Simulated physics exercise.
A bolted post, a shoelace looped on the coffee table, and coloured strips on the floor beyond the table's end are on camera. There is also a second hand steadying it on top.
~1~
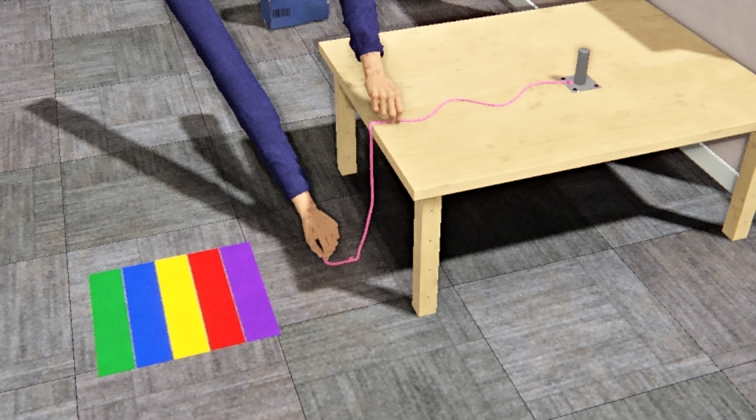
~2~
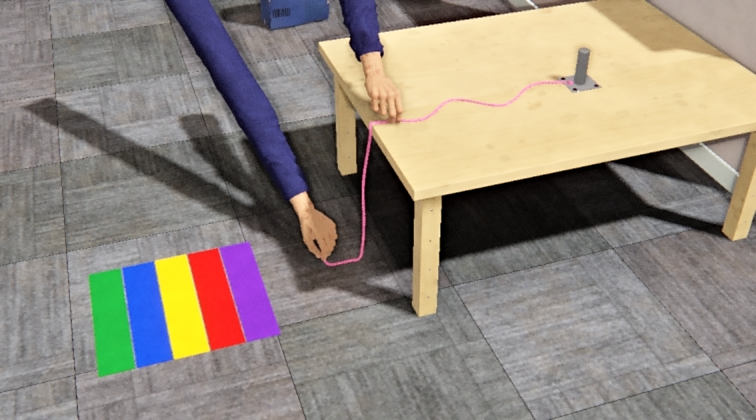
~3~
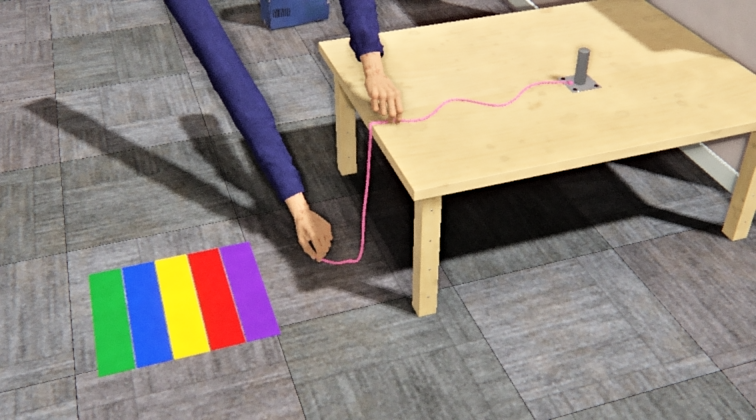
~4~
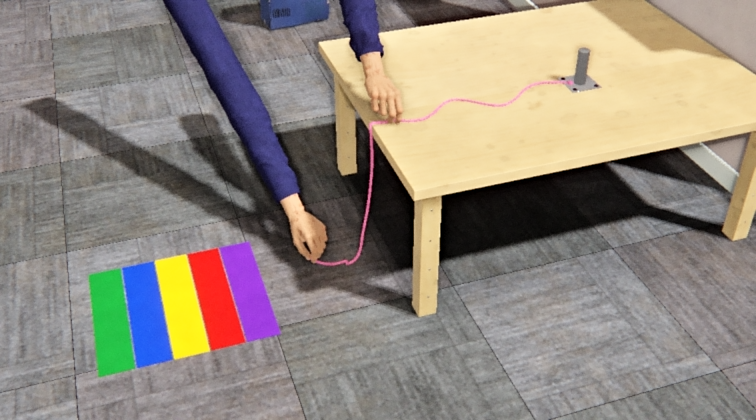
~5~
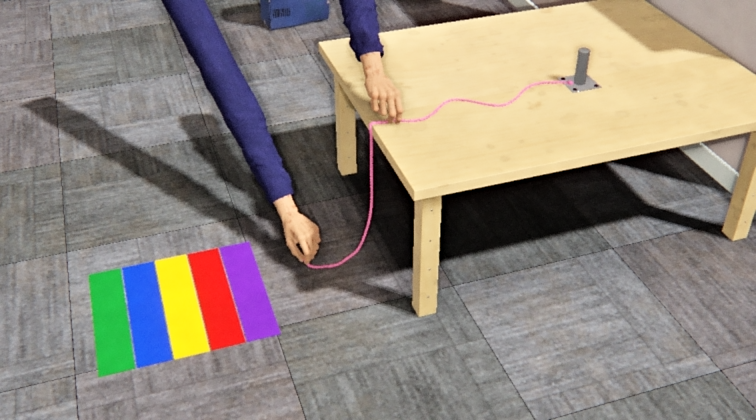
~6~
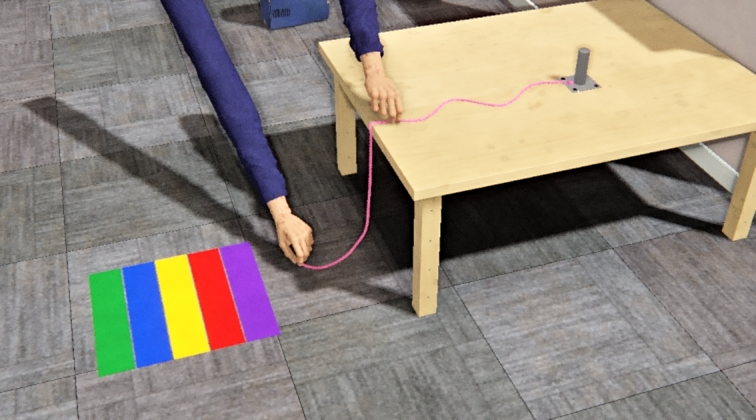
In this clip, one hand rests on a pink shoelace at the edge of a wooden coffee table while the other draws its hanging end slightly left, near coloured strips on the carpeted floor.
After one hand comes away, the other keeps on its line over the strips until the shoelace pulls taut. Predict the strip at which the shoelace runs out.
I would say the yellow strip.
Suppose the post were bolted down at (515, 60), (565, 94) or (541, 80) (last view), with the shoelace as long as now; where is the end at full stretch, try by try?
You'd get roughly (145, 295), (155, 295) and (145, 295), one for each try.
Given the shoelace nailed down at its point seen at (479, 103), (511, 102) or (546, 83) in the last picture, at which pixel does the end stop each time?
For the three tries you'd see (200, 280), (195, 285) and (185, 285).
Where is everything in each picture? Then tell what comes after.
End (324, 256); purple (258, 319); red (223, 327); yellow (188, 336); blue (152, 344); green (114, 353), in the first picture.
End (322, 257); shoelace through (537, 84) (493, 105) (434, 113) (371, 130) (363, 195) (362, 250), in the second picture.
End (317, 258), in the third picture.
End (312, 259); shoelace through (537, 84) (493, 105) (434, 113) (371, 130) (369, 194) (360, 250), in the fourth picture.
End (305, 260), in the fifth picture.
End (298, 262); shoelace through (537, 84) (493, 105) (434, 113) (371, 130) (369, 194) (354, 248), in the sixth picture.
Early on, end near (237, 275); over purple.
Midway, end near (204, 282); over red.
At the end of the slack, end near (184, 287); over yellow. The end stops over the yellow strip.
